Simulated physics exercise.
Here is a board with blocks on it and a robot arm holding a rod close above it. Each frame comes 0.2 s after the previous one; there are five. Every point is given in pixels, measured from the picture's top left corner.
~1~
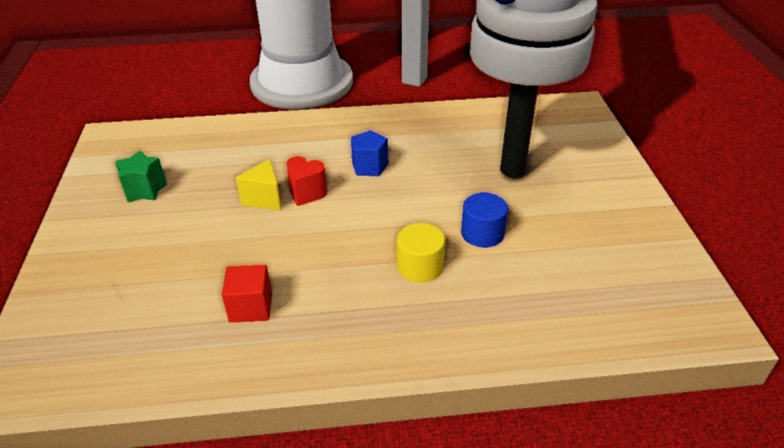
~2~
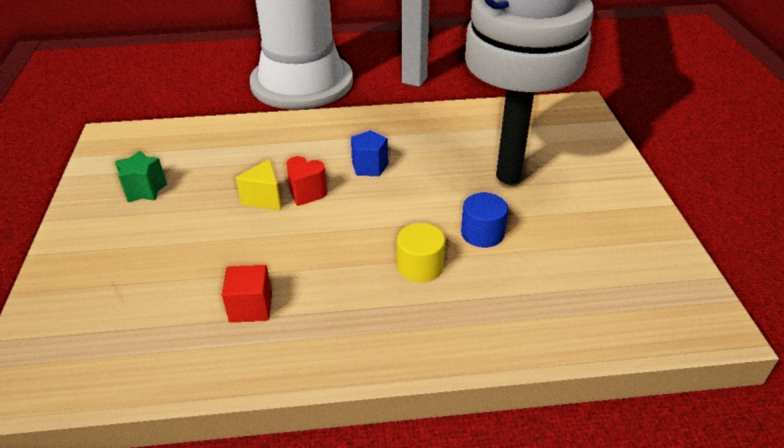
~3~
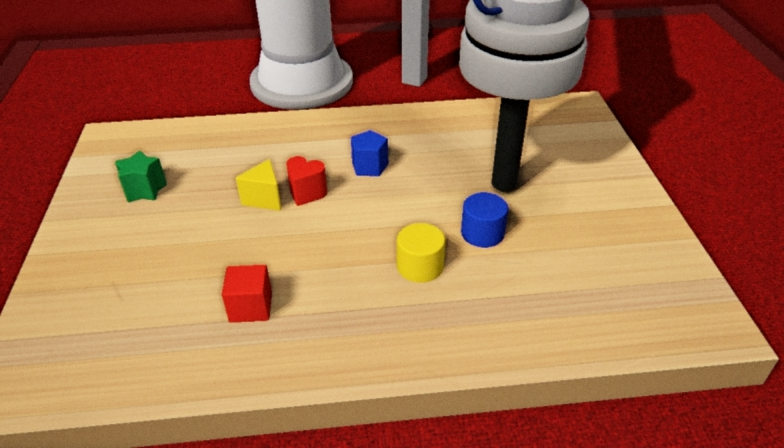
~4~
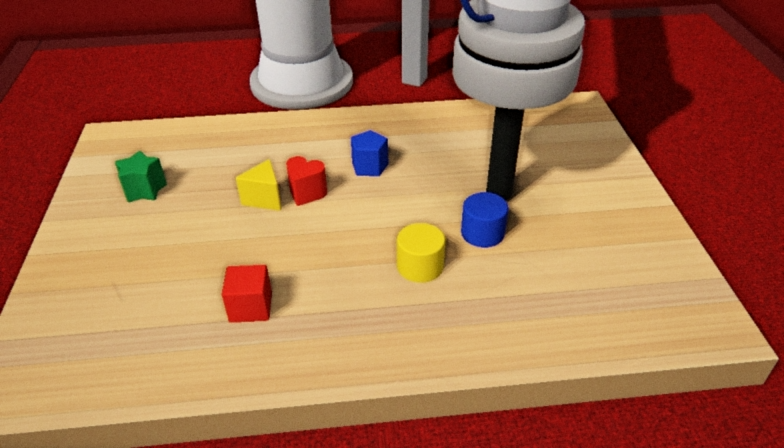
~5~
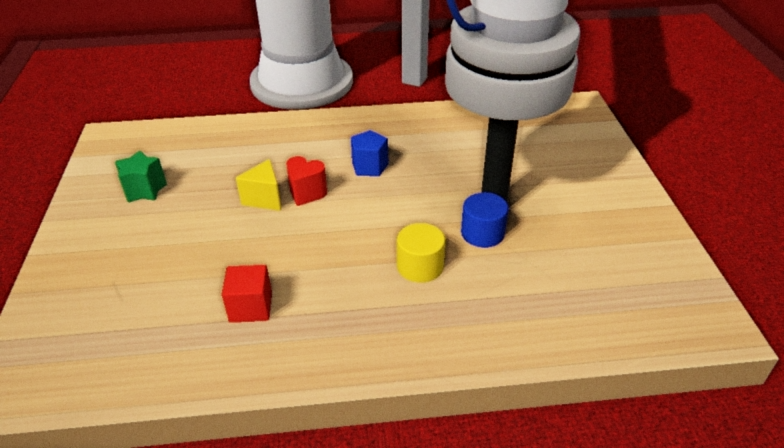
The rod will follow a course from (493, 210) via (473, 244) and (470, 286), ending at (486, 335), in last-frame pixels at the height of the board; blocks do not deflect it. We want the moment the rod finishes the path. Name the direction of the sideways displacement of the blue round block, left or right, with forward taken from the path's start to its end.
It heads right.
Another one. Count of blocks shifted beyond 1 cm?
The answer will be one.
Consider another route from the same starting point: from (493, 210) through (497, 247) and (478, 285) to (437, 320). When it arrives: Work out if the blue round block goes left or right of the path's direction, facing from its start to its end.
Towards the right-hand side.
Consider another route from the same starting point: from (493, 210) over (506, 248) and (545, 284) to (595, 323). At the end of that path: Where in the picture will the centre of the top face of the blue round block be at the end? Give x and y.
Most likely (477, 231).
On the path given first. One third of the way, rod at (474, 238); blue round block at (472, 241).
Two thirds of the way, rod at (471, 280); blue round block at (467, 287).
At the end, rod at (487, 329); yellow round block in place; blue round block at (459, 330).
